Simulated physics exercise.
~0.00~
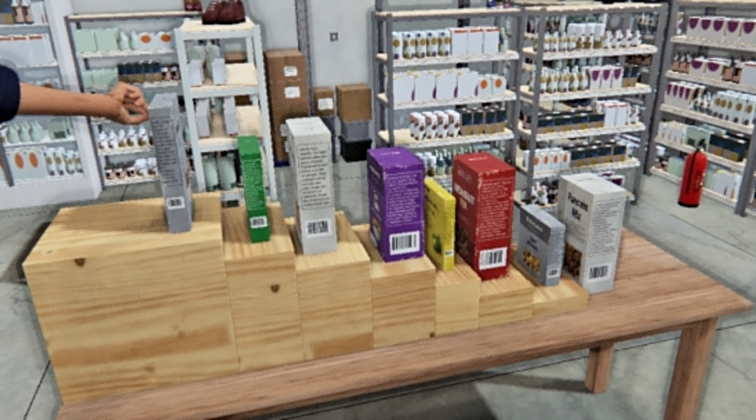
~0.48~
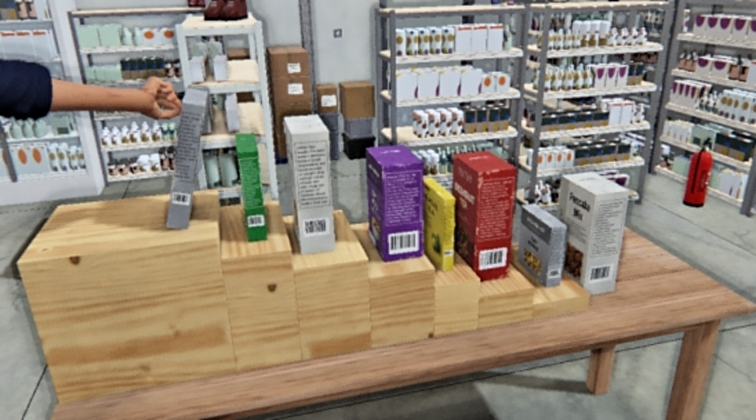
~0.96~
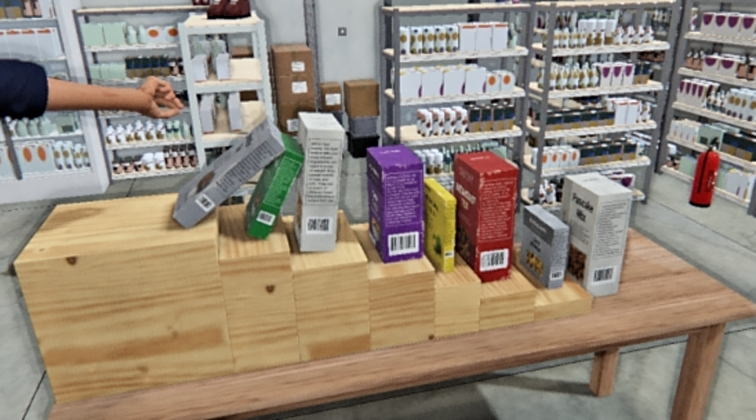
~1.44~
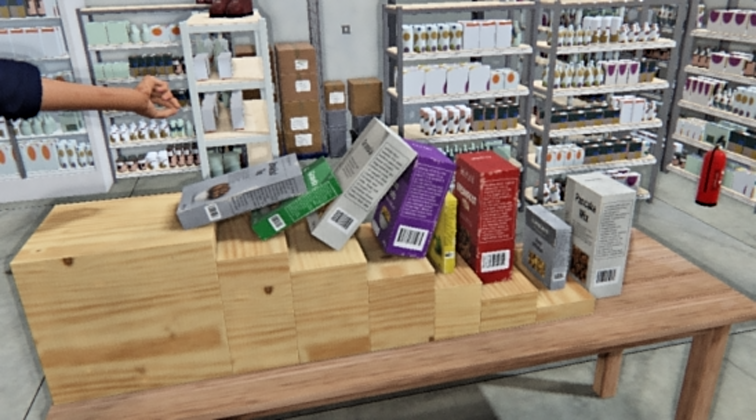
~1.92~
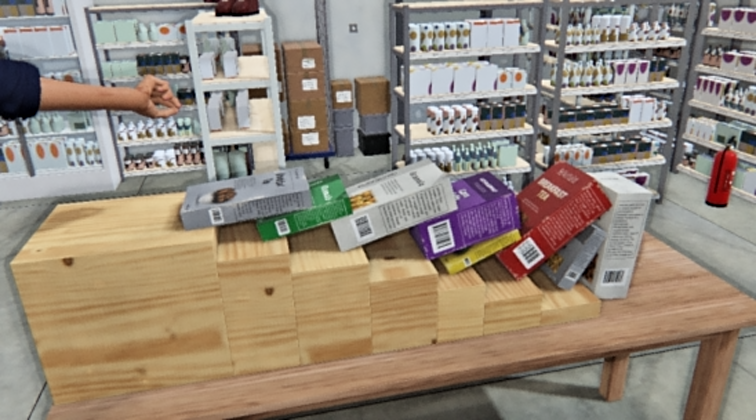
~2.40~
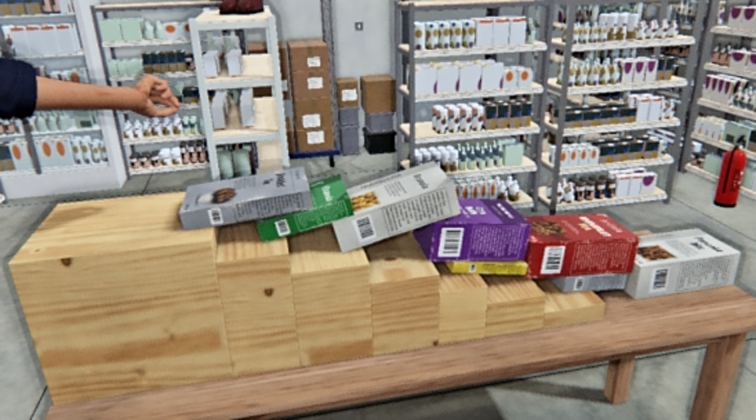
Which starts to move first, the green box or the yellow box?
The green box starts to move first, tipping over while the yellow box is still standing upright further down the steps.
